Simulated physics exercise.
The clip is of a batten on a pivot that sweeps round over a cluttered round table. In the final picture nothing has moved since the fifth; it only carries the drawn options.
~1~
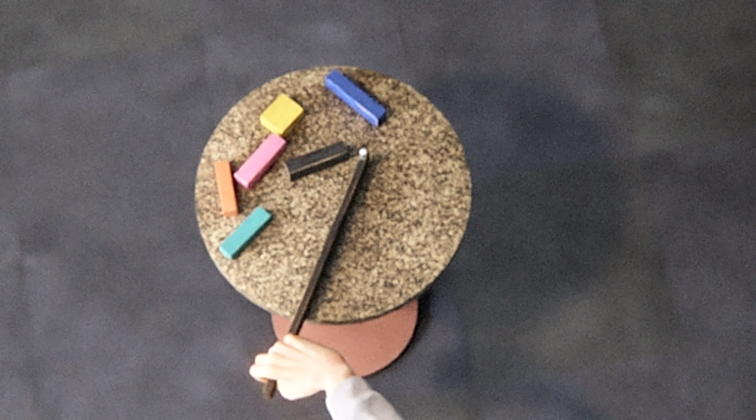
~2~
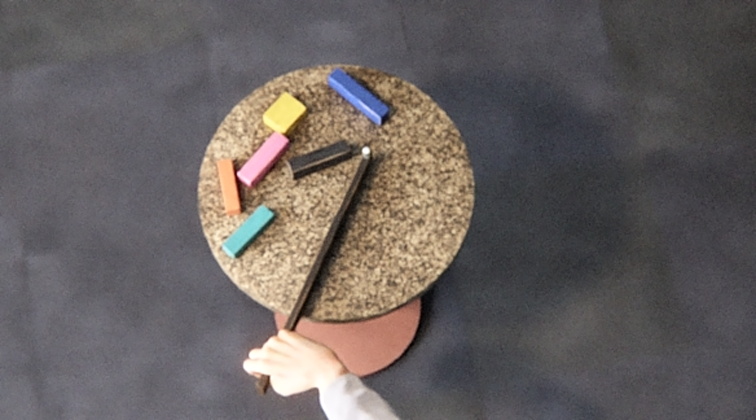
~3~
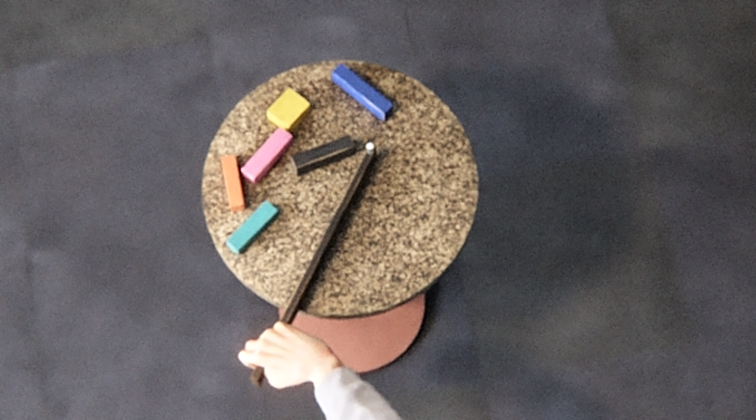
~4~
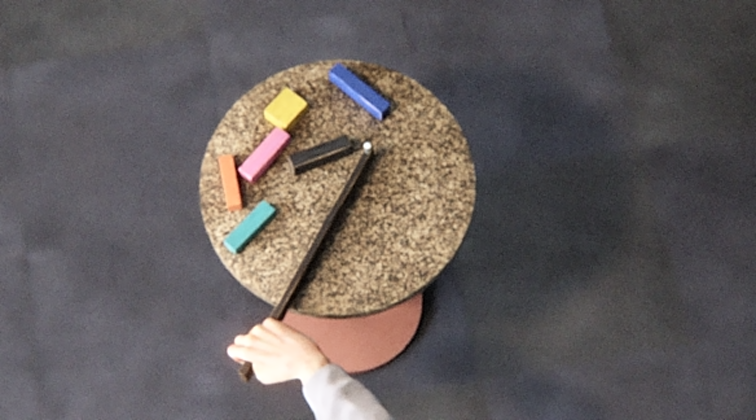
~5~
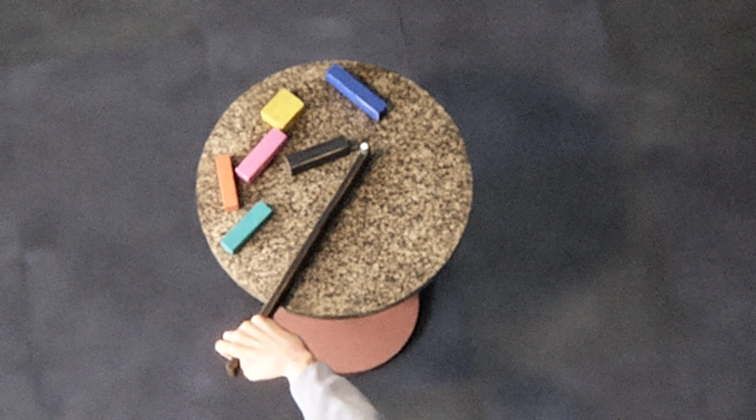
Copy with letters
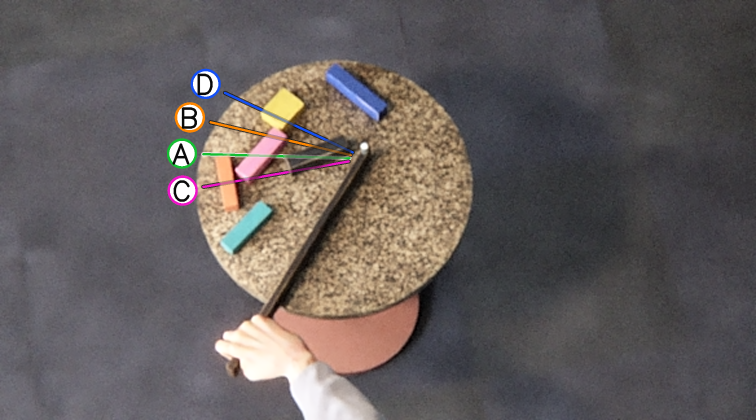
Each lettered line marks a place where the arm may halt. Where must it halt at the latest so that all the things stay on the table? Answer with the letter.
At C, and not beyond.
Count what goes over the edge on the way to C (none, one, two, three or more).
In all, none.
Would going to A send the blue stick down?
By then, no.
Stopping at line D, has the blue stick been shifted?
No.
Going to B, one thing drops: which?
The orange bar goes over.
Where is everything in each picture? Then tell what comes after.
Arm (332, 233); pink stick (261, 161); blue stick (356, 98), in the first picture.
Arm (332, 231); yellow block (286, 115), in the second picture.
Arm (333, 225); turquoise bar (253, 228), in the third picture.
Arm (327, 223); pink stick (265, 156), in the fourth picture.
Arm (320, 222); yellow block (284, 111); black stick (317, 155); turquoise bar (247, 228), in the fifth picture.
On the copy, A at (276, 156); B at (280, 138); C at (276, 174); D at (288, 122).
On C. First, arm (299, 206); orange bar (227, 183); turquoise bar (247, 228).
Then, arm (284, 183); orange bar (220, 168); turquoise bar (233, 200).
Finally, arm (279, 166); orange bar (214, 141); turquoise bar (226, 172); nothing has fallen.
By contrast, A drops the orange bar; B drops the orange bar; D drops the orange bar.
